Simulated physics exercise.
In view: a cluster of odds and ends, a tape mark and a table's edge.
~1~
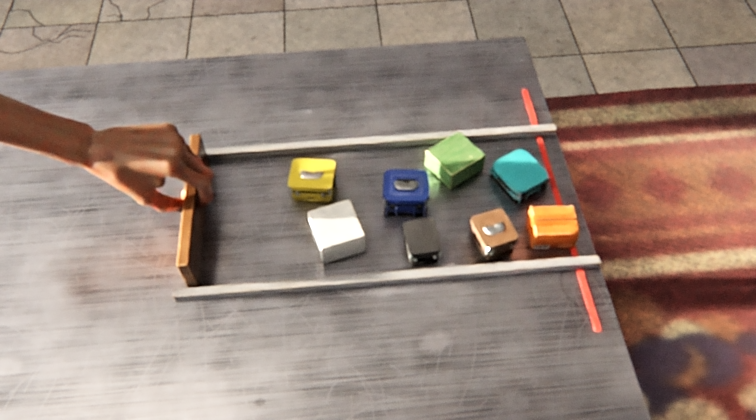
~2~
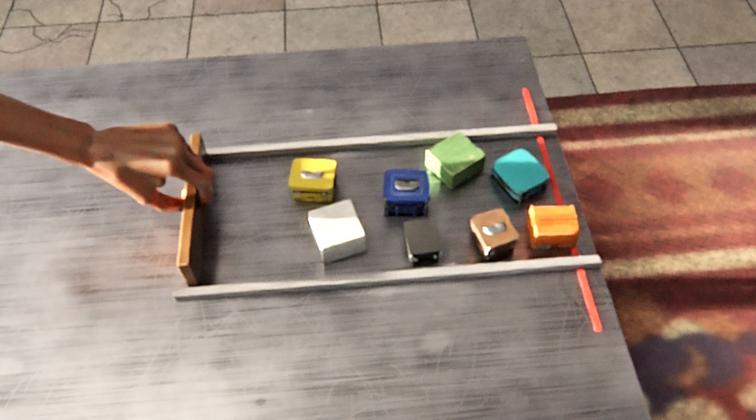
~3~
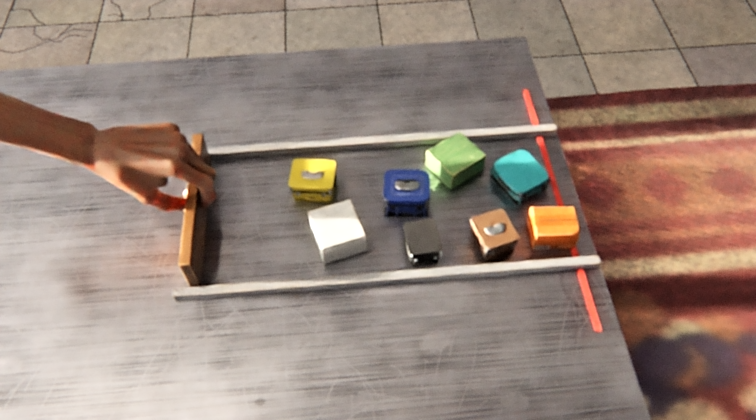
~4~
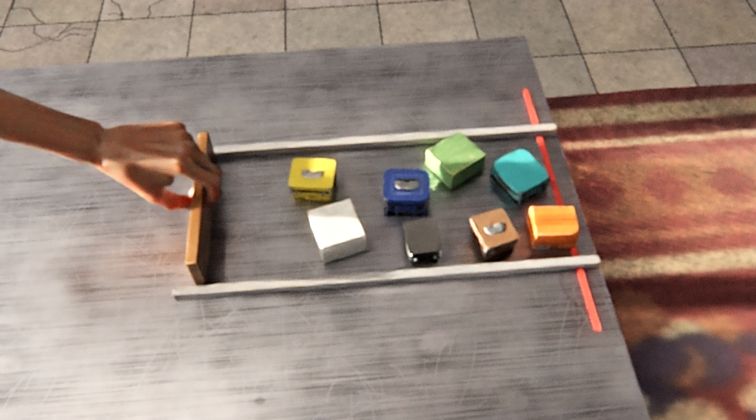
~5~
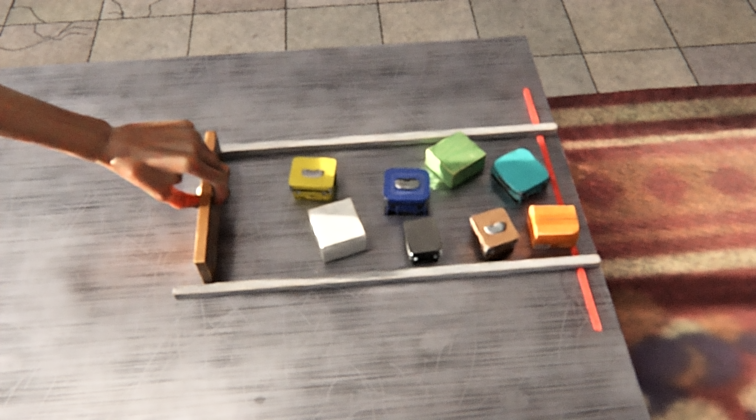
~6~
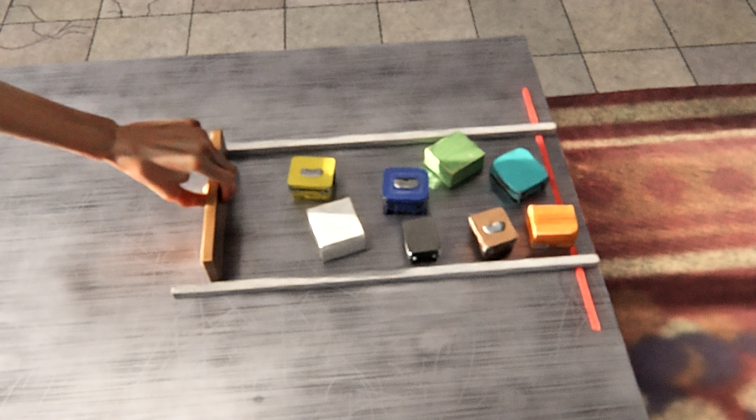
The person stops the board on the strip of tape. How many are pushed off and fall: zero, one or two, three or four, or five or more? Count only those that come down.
In the end the number that fall off is five or more.
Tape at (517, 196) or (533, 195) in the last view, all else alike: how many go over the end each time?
It would be 4 and 6.
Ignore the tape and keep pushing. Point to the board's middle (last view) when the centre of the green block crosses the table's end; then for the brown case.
At (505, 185) for the green block; at (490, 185) for the brown case.
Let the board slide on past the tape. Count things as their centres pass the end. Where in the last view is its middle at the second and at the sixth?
About (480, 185), then (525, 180).
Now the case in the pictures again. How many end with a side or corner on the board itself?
The number is 2.
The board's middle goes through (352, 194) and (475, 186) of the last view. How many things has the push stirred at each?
First 3, then 8.
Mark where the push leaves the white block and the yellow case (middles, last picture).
First (590, 216), then (569, 156).
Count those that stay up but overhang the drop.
It comes to 2.
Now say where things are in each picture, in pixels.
Orange box (552, 228); turquoise case (519, 176); brown case (493, 235); board (195, 209); tape (557, 195), in the first picture.
Turquoise case (520, 177); blue case (406, 193), in the second picture.
Brown case (493, 235); green block (456, 160), in the third picture.
Orange box (553, 228); board (203, 207), in the fourth picture.
Turquoise case (520, 176); white block (337, 230), in the fifth picture.
Orange box (552, 227); turquoise case (519, 176); brown case (492, 234); board (217, 204); tape (556, 193), in the sixth picture.
A little later, none off yet; orange box at rest near (552, 227); turquoise case at rest near (519, 176); brown case at rest near (492, 234).
Next, none off yet; orange box shifted about its own width near (583, 224); turquoise case shifted a little near (537, 179); brown case shifted about its own width near (546, 232).
When it is over, the number that fall off is five or more; down, blue case, black case, green block, brown case, turquoise case and orange box.
